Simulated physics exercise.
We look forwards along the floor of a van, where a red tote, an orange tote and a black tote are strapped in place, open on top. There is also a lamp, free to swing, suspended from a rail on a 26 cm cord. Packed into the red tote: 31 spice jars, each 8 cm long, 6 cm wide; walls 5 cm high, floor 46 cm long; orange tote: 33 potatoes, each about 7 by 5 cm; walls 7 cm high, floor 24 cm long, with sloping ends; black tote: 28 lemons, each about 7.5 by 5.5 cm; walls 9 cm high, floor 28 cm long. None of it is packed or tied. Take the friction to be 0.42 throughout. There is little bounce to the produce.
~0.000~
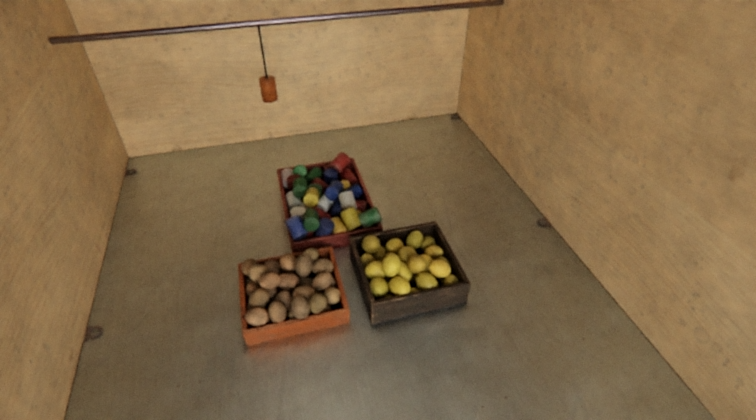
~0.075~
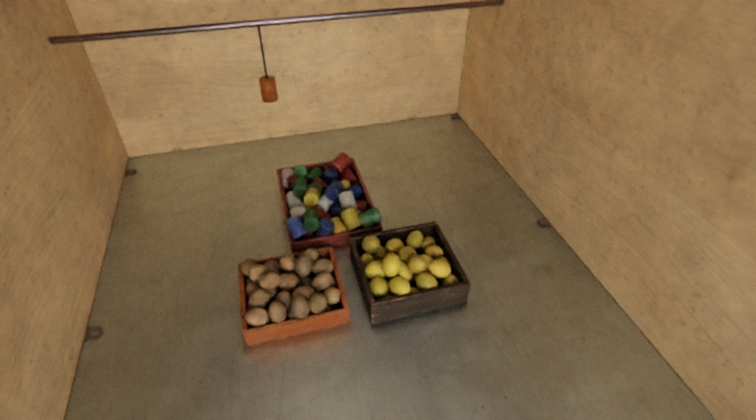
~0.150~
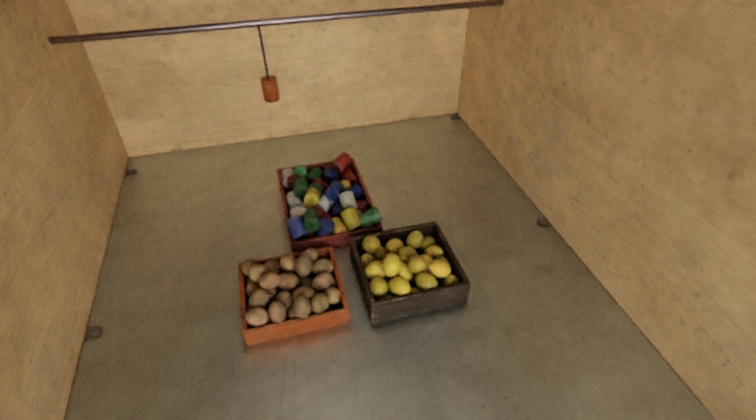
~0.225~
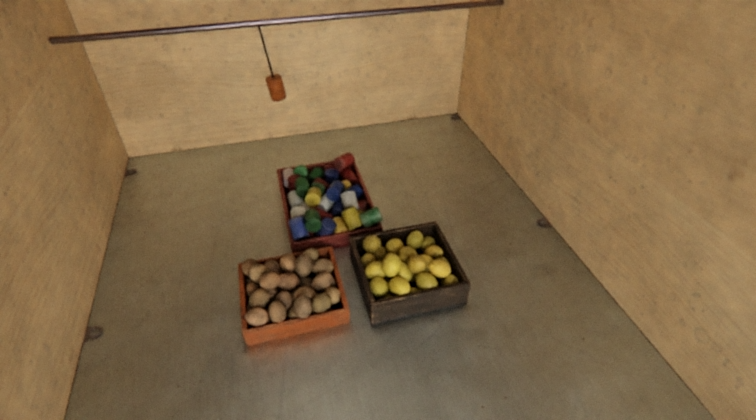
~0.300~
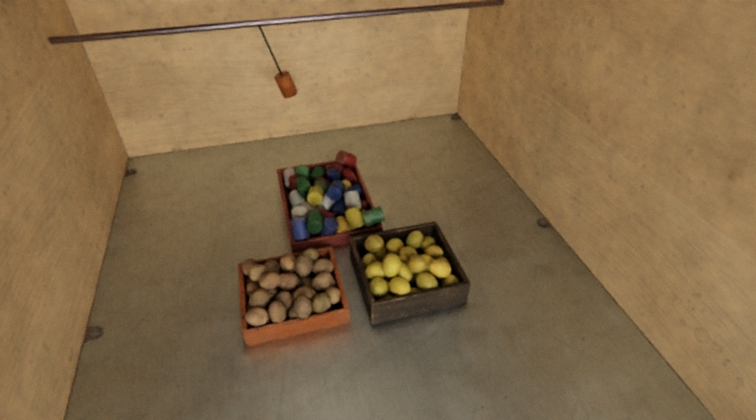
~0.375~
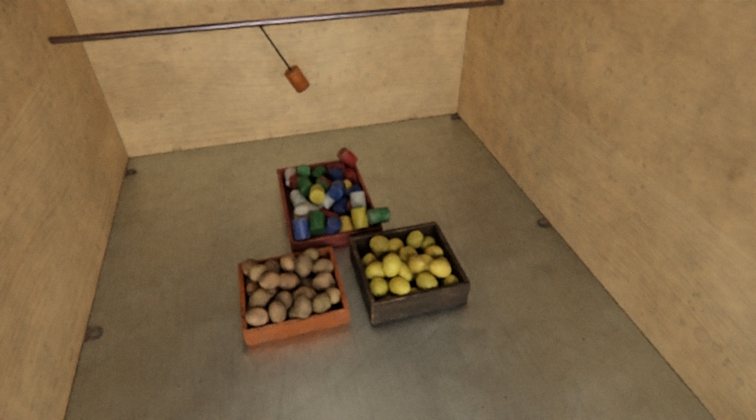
A hanging lamp swings out to the right while colourful jars shift in the red tote.
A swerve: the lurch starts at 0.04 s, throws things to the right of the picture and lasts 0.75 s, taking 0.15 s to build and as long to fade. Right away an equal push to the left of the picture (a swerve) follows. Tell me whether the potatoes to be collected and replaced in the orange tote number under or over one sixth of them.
Most likely the share lost is smaller than a sixth.
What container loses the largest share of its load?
Red tote.
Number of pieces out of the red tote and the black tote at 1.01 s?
Out by then, roughly: Red tote 5, black tote 0.
After 0.66 s, 3 of 31 out of the red tote, 0 of 33 out of the orange tote and 0 of 28 out of the black tote.
After 1.01 s, 5 of 31 out of the red tote, 0 of 33 out of the orange tote and 0 of 28 out of the black tote.
After 1.51 s, 6 of 31 out of the red tote, 1 of 33 out of the orange tote and 0 of 28 out of the black tote.
When it is over (at 2.14 s), 6 of 31 out of the red tote, 1 of 33 out of the orange tote and 0 of 28 out of the black tote. Asked share, 1 of 33, 3 per cent.
